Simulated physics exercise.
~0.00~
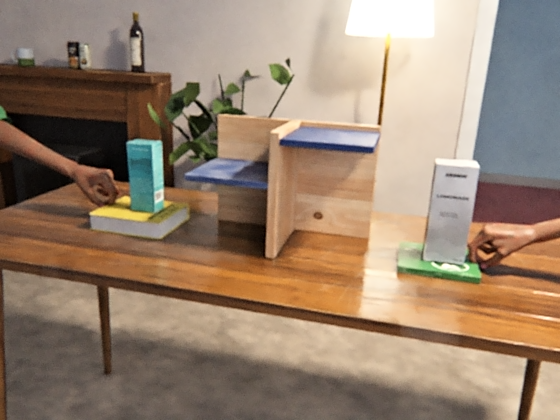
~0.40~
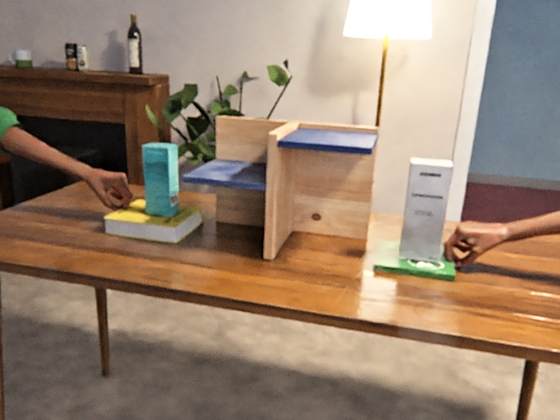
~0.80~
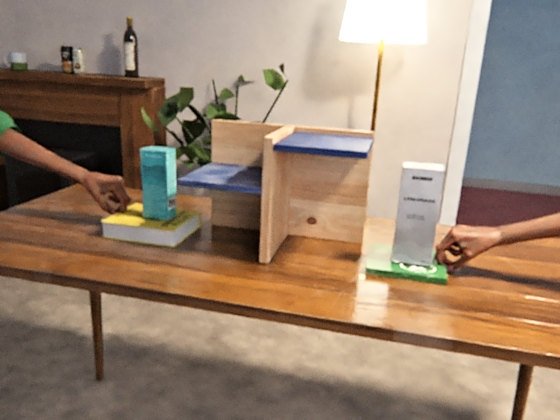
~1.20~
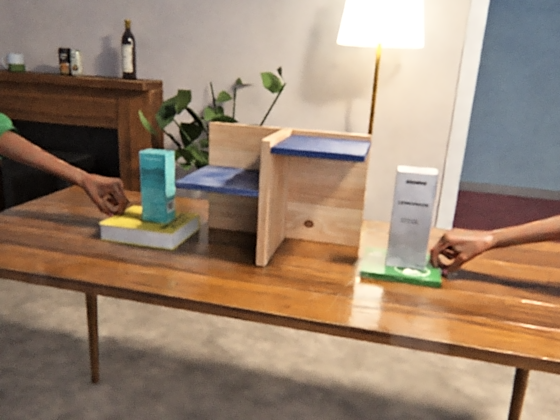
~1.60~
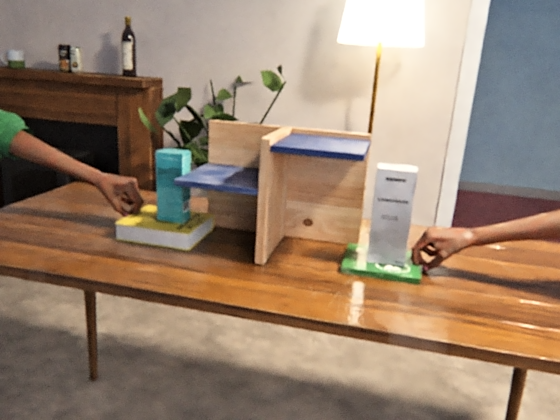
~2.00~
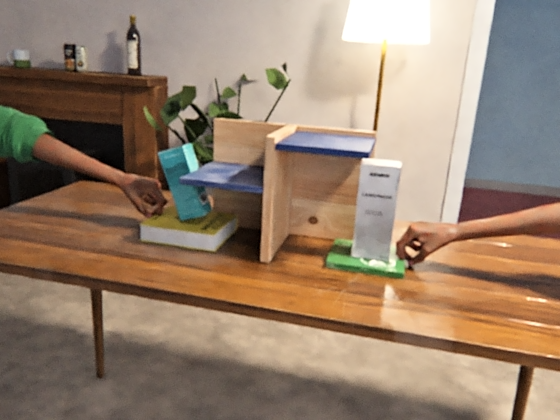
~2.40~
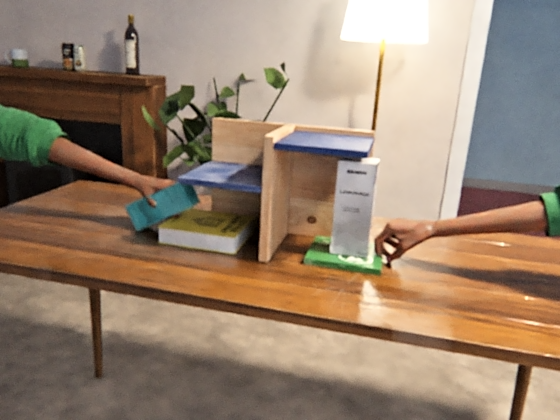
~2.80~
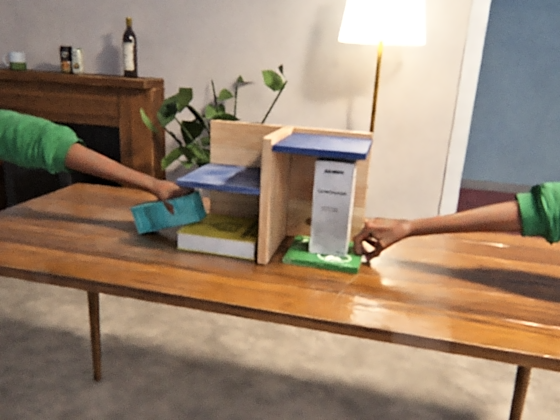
Two hands slide loaded carriers inward; the turquoise carton topples against the shelf, the white clears.
